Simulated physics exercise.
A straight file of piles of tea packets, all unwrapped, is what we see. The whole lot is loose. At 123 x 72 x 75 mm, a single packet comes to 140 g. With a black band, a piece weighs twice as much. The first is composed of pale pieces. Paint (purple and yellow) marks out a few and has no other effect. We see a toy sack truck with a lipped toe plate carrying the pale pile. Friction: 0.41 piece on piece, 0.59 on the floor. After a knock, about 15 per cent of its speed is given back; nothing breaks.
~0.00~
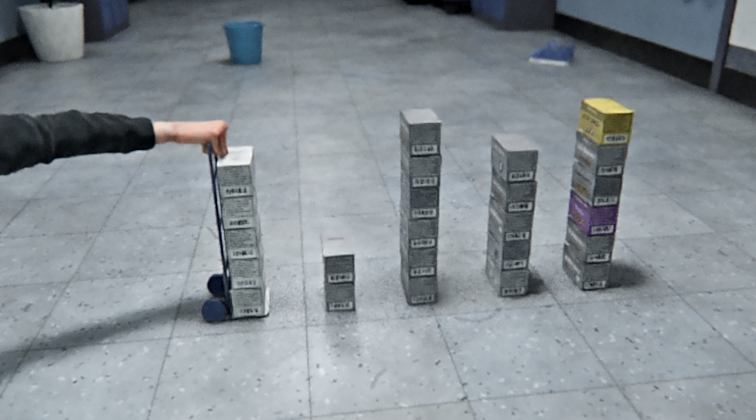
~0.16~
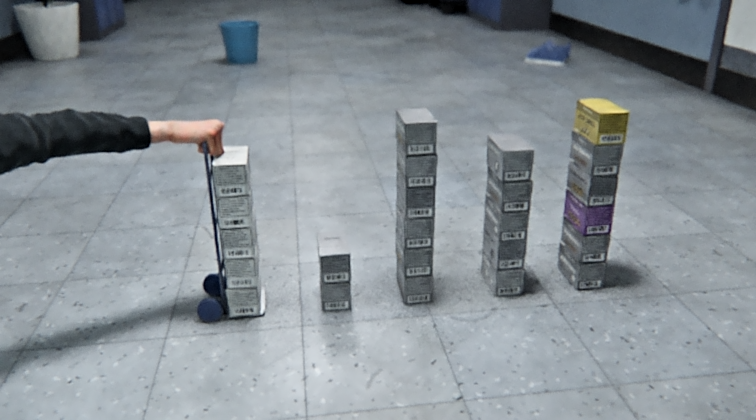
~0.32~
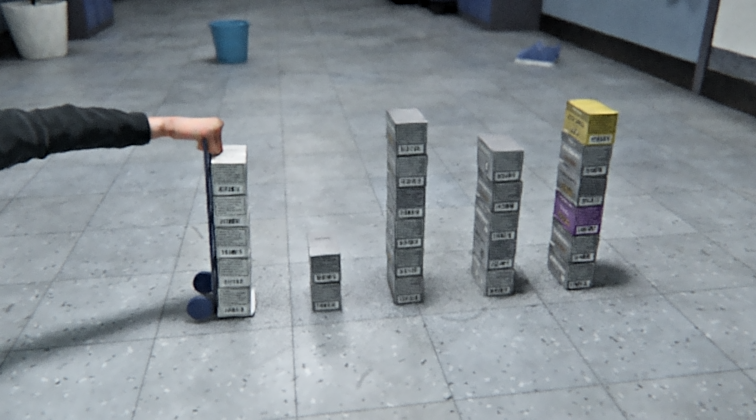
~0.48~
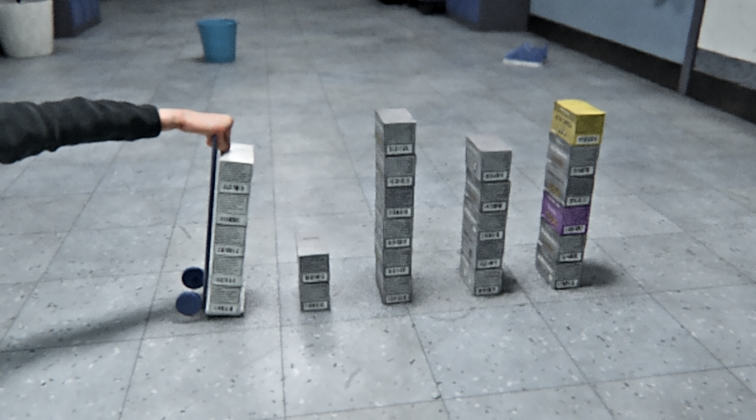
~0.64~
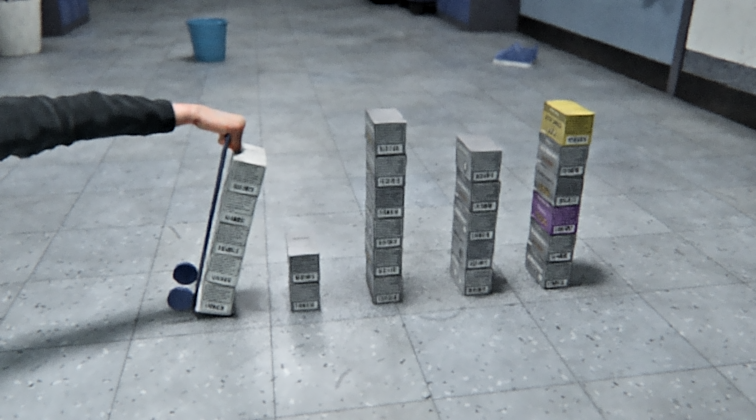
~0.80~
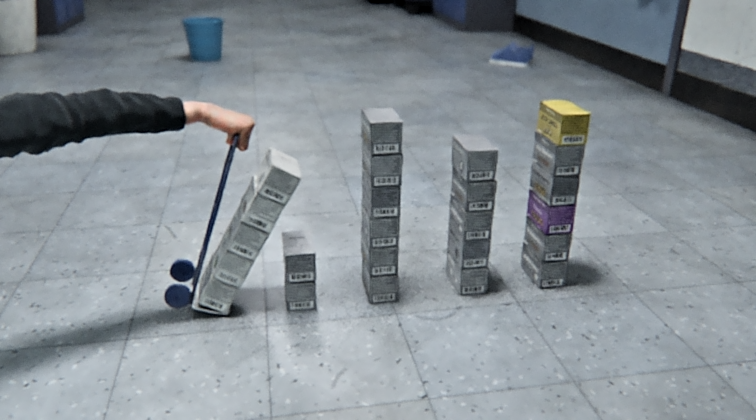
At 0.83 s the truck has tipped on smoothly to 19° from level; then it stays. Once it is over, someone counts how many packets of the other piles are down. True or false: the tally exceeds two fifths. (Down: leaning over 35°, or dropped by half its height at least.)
False.
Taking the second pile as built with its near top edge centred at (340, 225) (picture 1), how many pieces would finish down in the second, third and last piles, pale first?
Down by pile: Second 2, third 5, last 5.
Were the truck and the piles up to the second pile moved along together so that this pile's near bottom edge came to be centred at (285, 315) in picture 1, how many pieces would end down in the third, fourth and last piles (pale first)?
Then third 0, fourth 0, last 0.
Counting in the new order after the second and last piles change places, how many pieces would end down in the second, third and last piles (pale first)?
After the swap, the second pile would have 6 down, the third 6 and the last 1.
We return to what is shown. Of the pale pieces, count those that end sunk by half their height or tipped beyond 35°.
The total comes to 5.
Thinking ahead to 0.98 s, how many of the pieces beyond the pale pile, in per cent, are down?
At that instant, 0 percent.
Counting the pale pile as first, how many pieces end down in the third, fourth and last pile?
Pieces by pile: Third 0, fourth 0, last 0.
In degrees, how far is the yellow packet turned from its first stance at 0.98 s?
About 0°.
After 0.86 s, 5 of the pale pile down; none of the 19 other packets down.
After 0.98 s, 5 of the pale pile down; none of the 19 other packets down, 1 disturbed.
After 1.70 s, 5 of the pale pile down; none of the 19 other packets down, 4 disturbed.
At rest (2.7 s), 5 of the pale pile down; none of the 19 other packets down, 4 disturbed; yellow packet unmoved; purple packet unmoved. That is 0 per cent. As the last picture would show them, middles, yellow packet near (563, 122), purple packet near (551, 210).
